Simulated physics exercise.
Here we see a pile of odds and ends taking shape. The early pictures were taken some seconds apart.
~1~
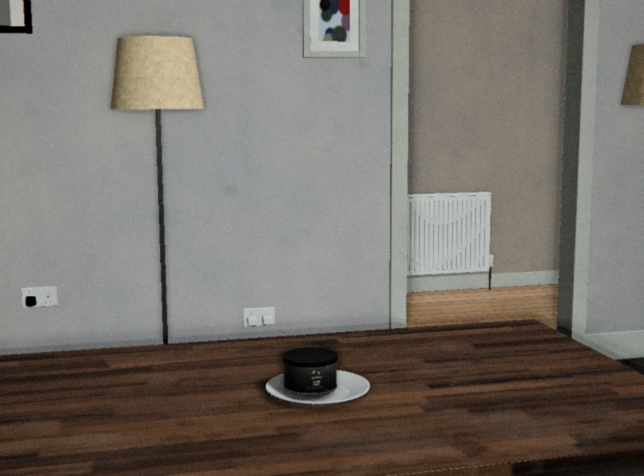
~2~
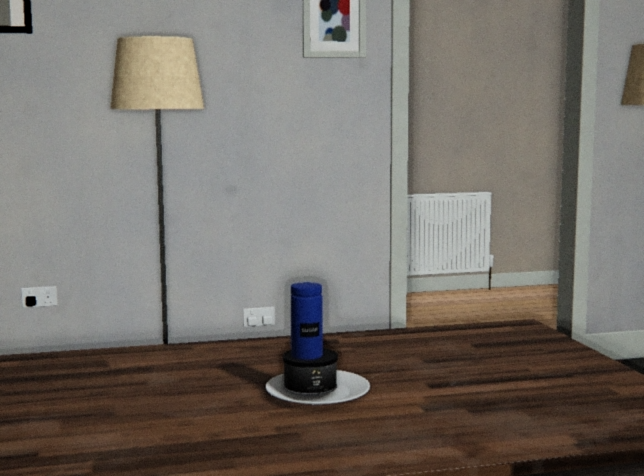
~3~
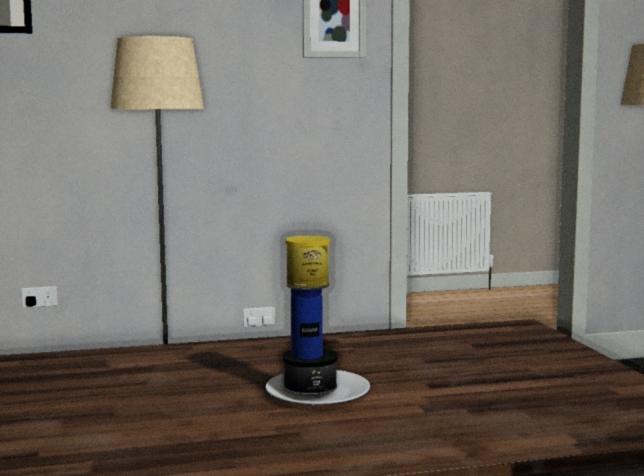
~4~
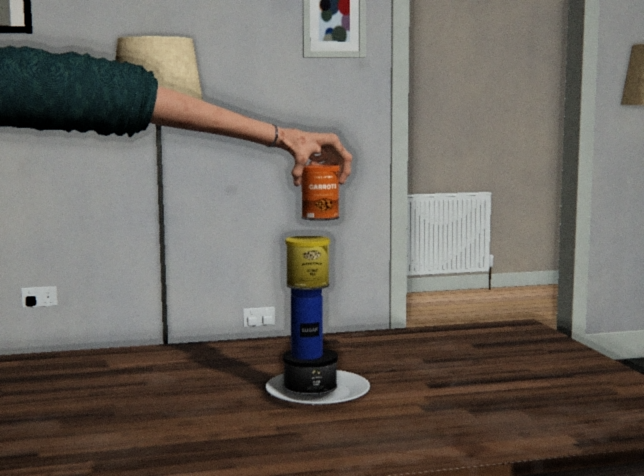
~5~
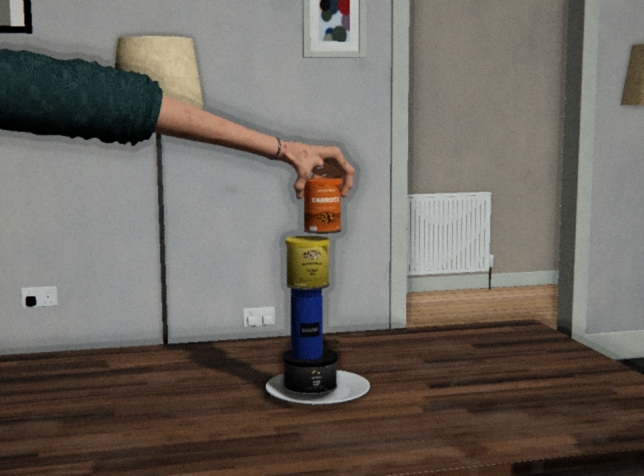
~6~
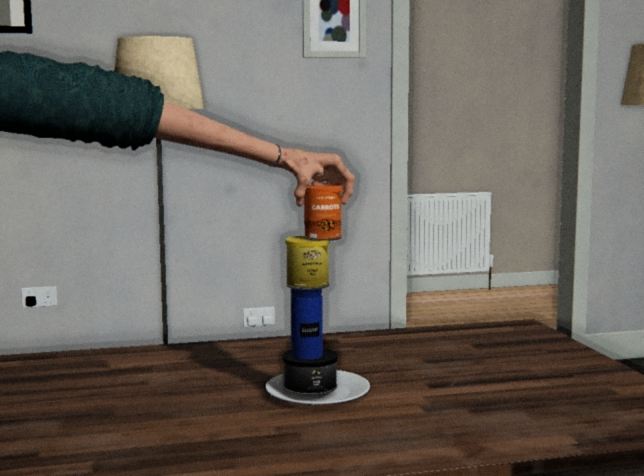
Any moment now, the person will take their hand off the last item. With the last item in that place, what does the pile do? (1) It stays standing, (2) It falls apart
The answer is 1.
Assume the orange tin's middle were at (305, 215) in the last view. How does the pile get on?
The pile remains standing.
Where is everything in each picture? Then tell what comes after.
The last thing is not in view yet, in the first frame.
The last thing is not in view yet, in the second frame.
The last thing is not in view yet, in the third frame.
Still above its spot; orange tin (320, 192); yellow pot (308, 262), in the fourth frame.
Still above its spot; orange tin (323, 205), in the fifth frame.
Set down, still held; orange tin (323, 213); yellow pot (308, 262), in the sixth frame.
Then, 0.20 s after the last picture, nothing has stirred.
Then, 0.30 s after the last picture, orange tin resting near (323, 213).
At rest, all 5 in place. Seen from the same camera at the end, orange tin near (323, 213). The pile stays up.
